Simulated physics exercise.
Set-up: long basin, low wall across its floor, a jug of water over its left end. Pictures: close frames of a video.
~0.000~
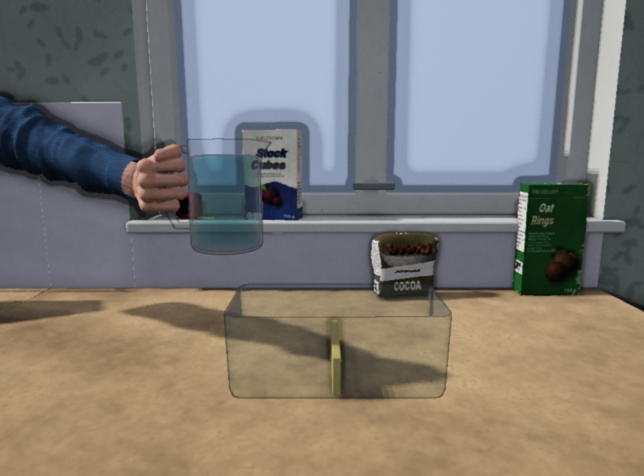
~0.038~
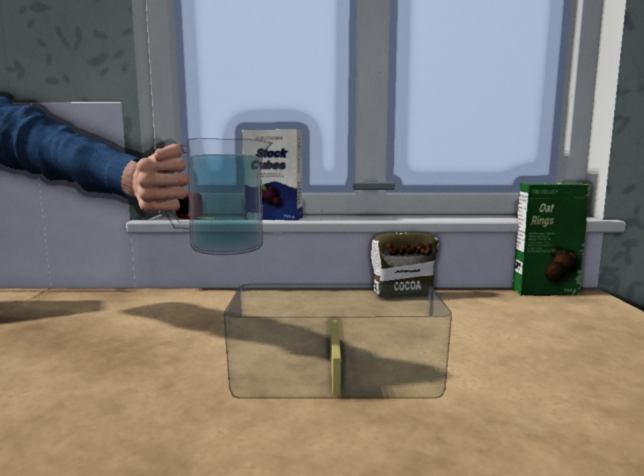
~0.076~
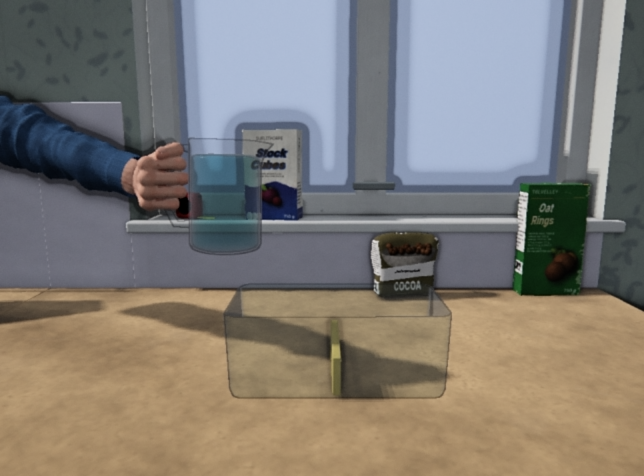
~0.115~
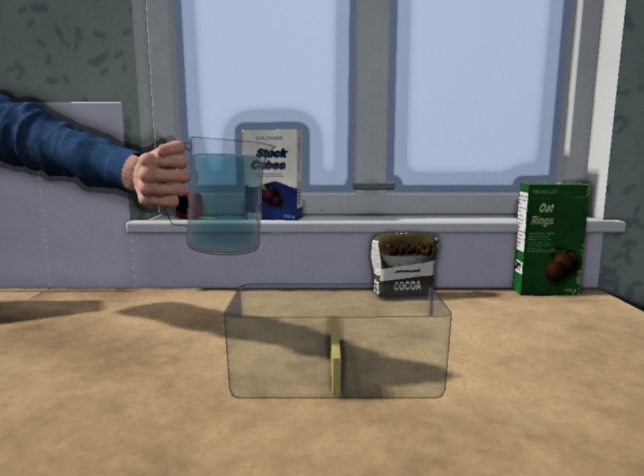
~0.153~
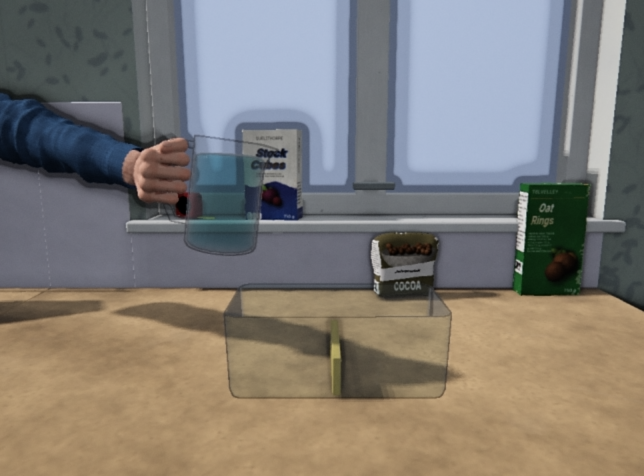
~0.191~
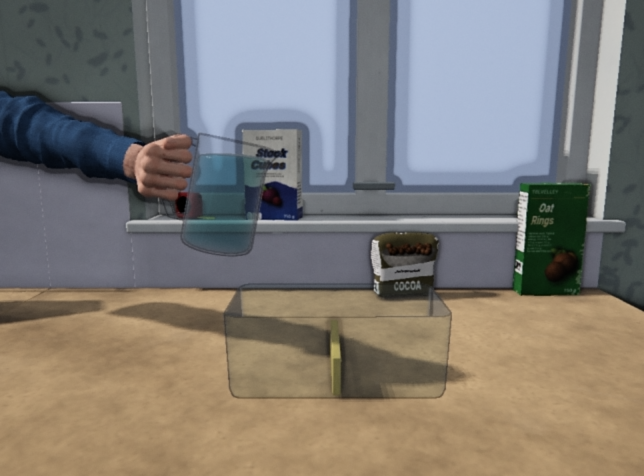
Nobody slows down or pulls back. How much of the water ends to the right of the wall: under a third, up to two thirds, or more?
Falls in the midrange.
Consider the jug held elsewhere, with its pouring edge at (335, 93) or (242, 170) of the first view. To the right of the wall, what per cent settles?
Close to 65 in a hundred, then close to 5 in a hundred.
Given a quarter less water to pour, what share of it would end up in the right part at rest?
It comes to near 25 per cent.
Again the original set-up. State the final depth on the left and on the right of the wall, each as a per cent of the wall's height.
The left reads 40 in a hundred and the right 40 in a hundred.
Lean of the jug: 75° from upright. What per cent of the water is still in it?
It still holds close to 85 per cent at that lean.
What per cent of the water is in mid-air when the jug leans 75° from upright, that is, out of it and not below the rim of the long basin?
15 in a hundred.
A moment on, the jug is tipped on its side and 85 per cent is still to pour, 0 is left of the wall and 1 right of it.
Next, the jug is tipped right over and 38 per cent is still to pour, 14 is left of the wall and 27 right of it.
Then the jug is tipped right over and 5 per cent is still to pour, 43 is left of the wall and 46 right of it.
Later the jug is tipped right over and 0 per cent is still to pour, 52 is left of the wall and 46 right of it.
In the end 52 per cent lies left of the wall, 47 right of it and 1 outside.
